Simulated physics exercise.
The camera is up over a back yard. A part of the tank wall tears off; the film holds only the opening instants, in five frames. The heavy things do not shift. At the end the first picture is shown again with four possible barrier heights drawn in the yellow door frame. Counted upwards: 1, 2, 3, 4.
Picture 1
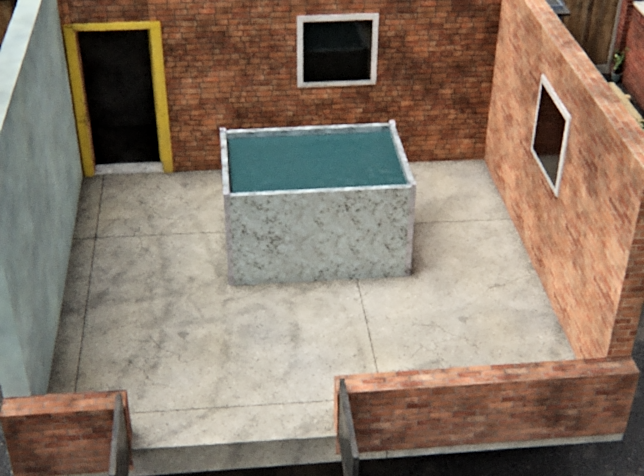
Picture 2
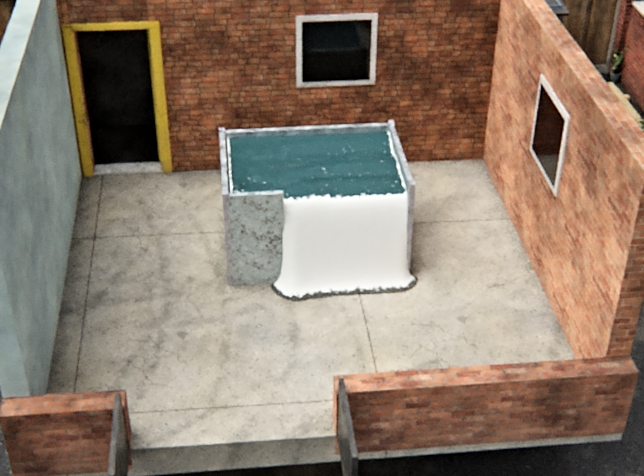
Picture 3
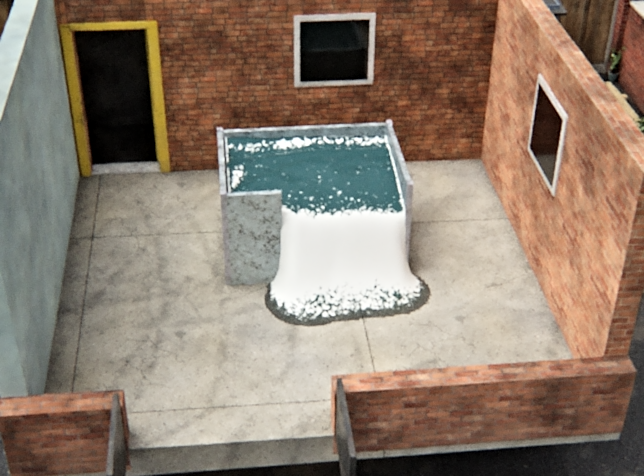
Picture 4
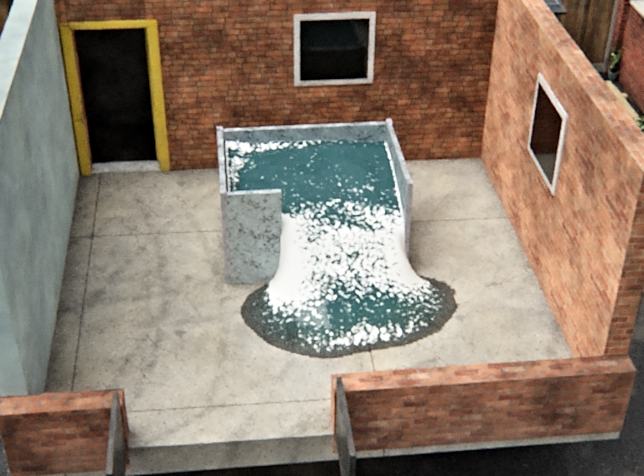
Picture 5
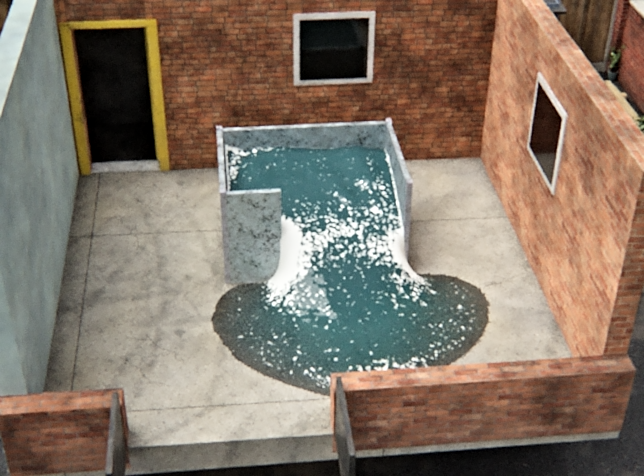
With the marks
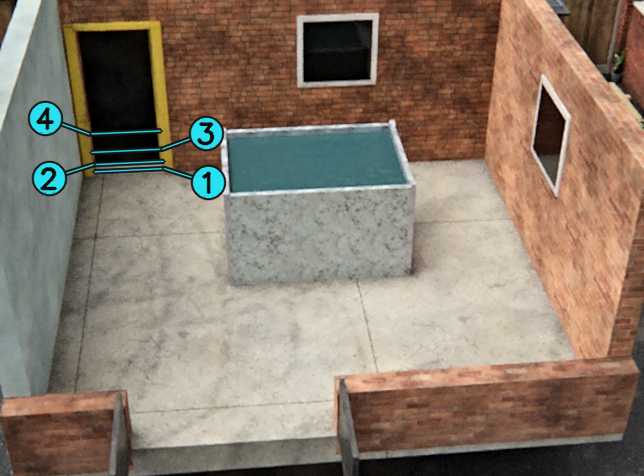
Teal water sits still in a grey tank in a brick-walled back yard, then pours in a white sheet through the open right part of the tank's front side. It spreads across the concrete in a widening, foam-flecked pool, reaching close to the low brick wall at the front.
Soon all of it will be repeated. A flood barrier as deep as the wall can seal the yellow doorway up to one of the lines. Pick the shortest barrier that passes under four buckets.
It is 2.
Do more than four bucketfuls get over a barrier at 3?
No, that is safe.
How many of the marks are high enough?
Three.
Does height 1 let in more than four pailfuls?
Yes.
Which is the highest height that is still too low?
It is 1.
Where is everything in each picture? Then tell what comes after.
The first frame shows water in the tank at rest, its middle at (314, 164); foot of the yellow doorway at (129, 174); open gate at (231, 378).
The second frame shows front seen at (282, 291), 2 % of the ground wet.
The third frame shows front seen at (283, 315), 5 % of the ground wet.
The fourth frame shows front seen at (323, 352), 10 % of the ground wet.
The fifth frame shows front seen at (259, 359), 19 % of the ground wet.
On the marked copy, 1 at (129, 170); 2 at (128, 163); 3 at (127, 150); 4 at (124, 132); from the bottom up 1, 2, 3, 4.
If 1 is chosen, about 11 bucketfuls get in.
If 2 is chosen, a splash gets over, under a bucket.
If 3 is chosen, nothing gets over.
If 4 is chosen, nothing gets over.
